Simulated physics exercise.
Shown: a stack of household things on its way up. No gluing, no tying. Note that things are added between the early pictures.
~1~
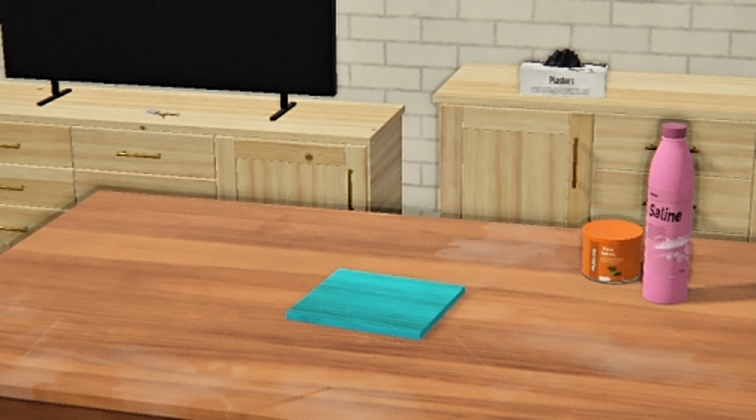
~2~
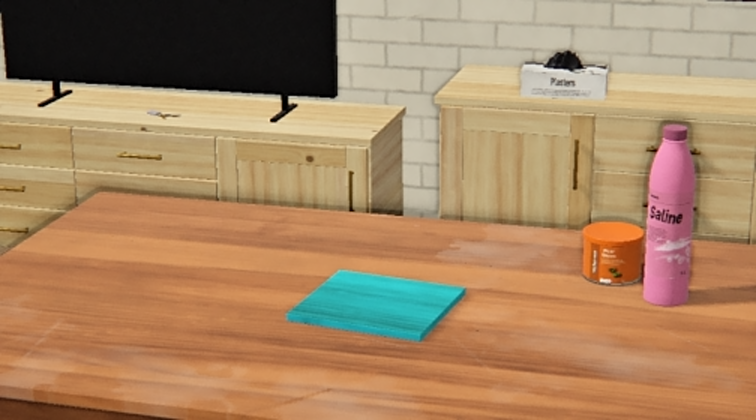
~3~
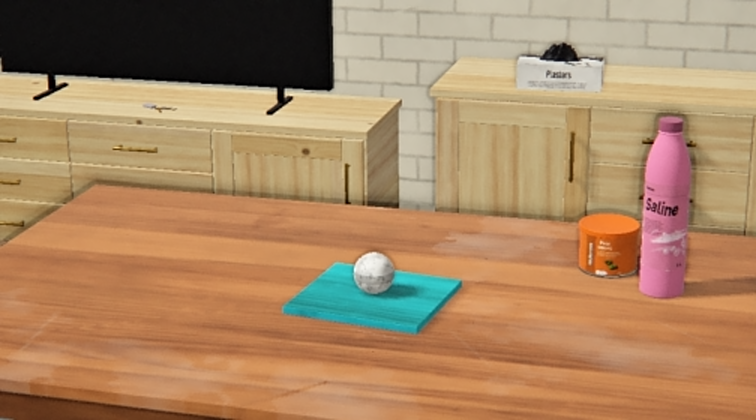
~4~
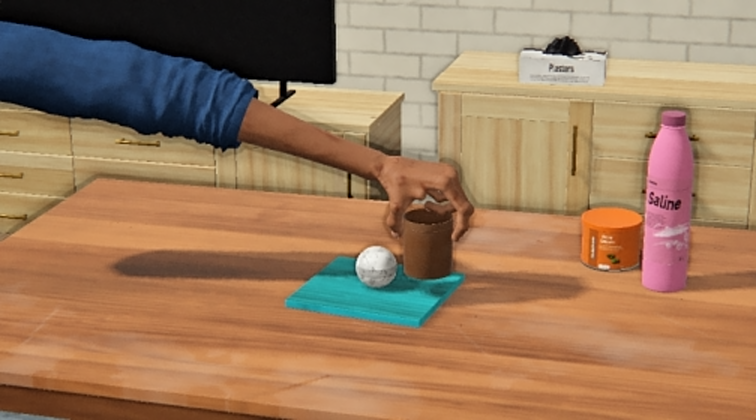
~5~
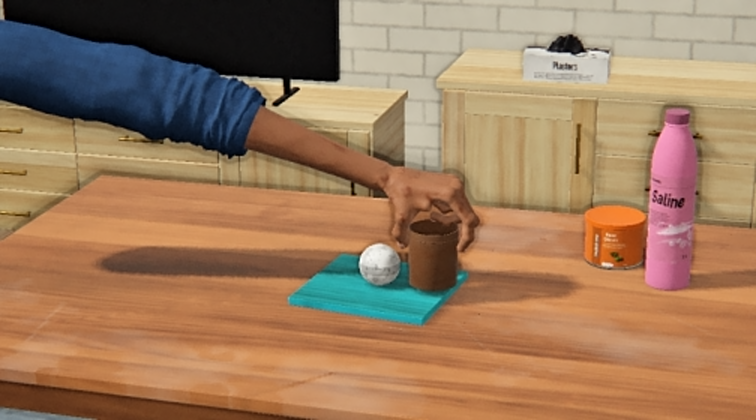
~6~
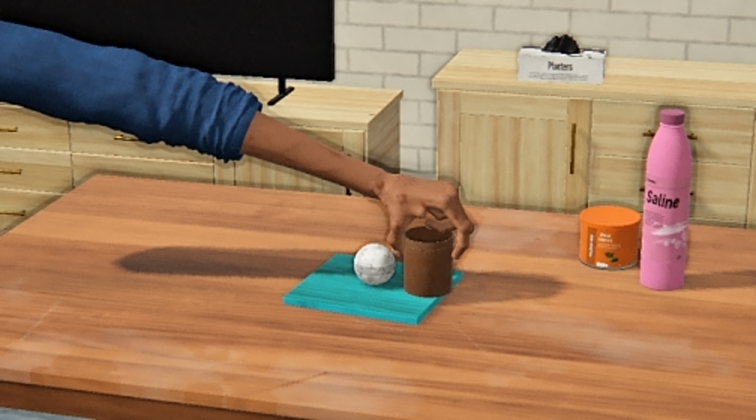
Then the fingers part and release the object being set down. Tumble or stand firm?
Nothing comes down.
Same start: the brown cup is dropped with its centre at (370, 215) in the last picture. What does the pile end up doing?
In the end the pile crashes down.
Then, 0.90 s on from there, no change.
Then, 1.90 s on from there, brown cup resting near (428, 262).
In the end, all 5 unmoved. At the end, from the last picture's camera, brown cup near (428, 262). The pile keeps its balance.
